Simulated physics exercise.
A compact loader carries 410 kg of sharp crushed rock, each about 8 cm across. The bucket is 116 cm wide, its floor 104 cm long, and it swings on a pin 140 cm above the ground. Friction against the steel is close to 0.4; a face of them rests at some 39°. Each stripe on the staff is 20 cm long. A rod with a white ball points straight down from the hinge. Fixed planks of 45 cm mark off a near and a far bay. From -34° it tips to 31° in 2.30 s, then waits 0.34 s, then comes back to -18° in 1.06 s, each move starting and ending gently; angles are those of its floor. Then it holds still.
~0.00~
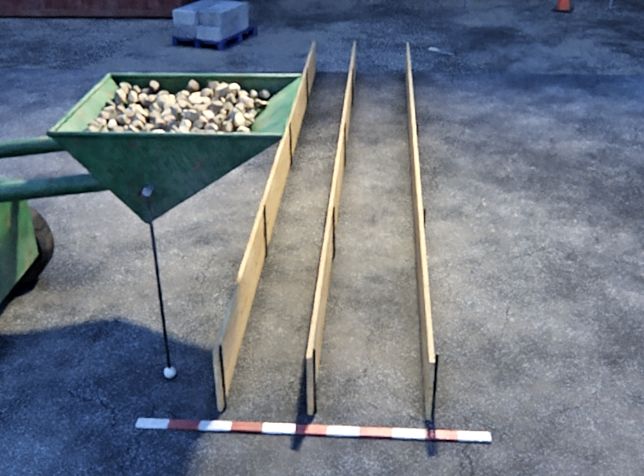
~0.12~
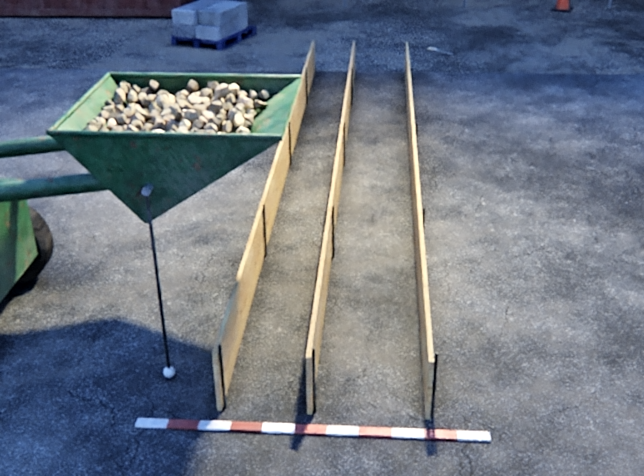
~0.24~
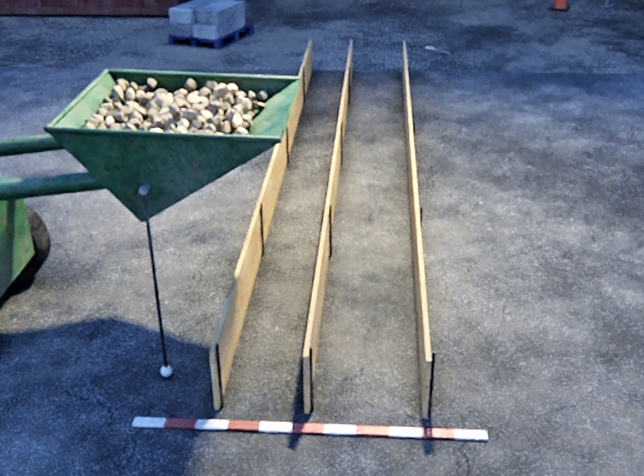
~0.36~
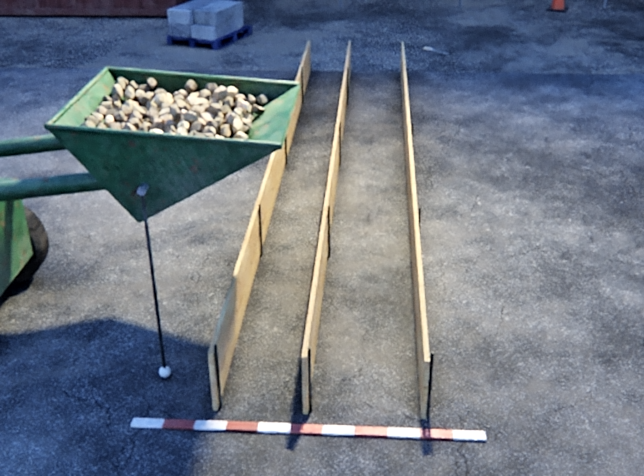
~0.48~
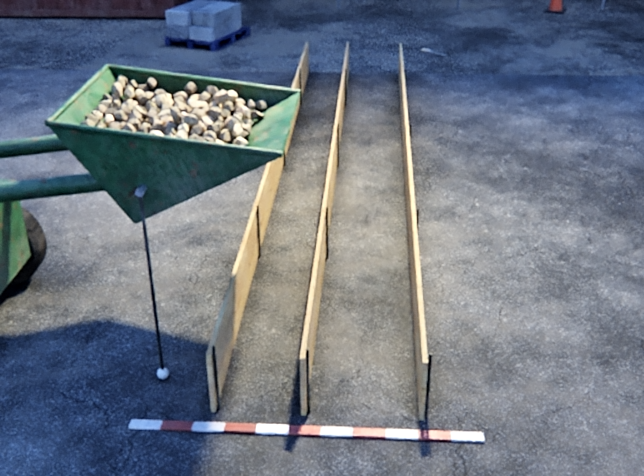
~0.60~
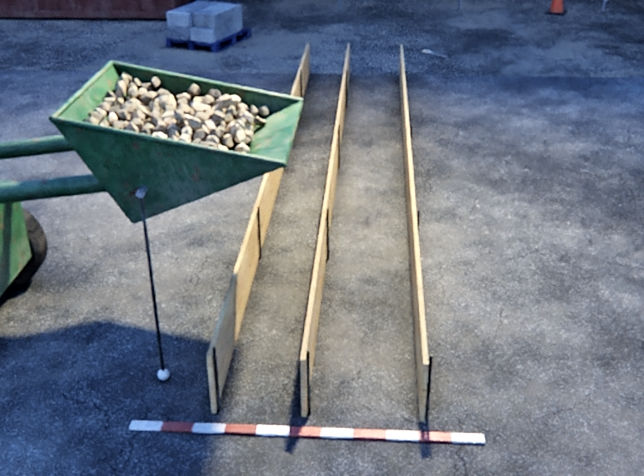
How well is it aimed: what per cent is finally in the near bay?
Close to 35 in a hundred.
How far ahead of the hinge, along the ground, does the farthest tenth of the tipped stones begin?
Roughly 160 cm ahead of it.
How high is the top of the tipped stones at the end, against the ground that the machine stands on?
About 34 cm above it.
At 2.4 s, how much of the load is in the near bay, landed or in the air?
Some 25 per cent.
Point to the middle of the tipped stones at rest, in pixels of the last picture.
Around (343, 324).
After 1.7 s the floor is at 21°; 100 % in the bucket; the foremost stones are at (258, 202).
After 2.4 s the floor is at 31°; 70 % in the bucket, 27 % in the near bay, 3 % in the far bay; the foremost stones are at (340, 280).
After 4.2 s the floor is at -18°; 15 % in the bucket, 33 % in the near bay, 52 % in the far bay; the foremost stones are at (410, 326).
After 6.9 s the floor is at -18°; 15 % in the bucket, 33 % in the near bay, 52 % in the far bay; the foremost stones are at (410, 326).
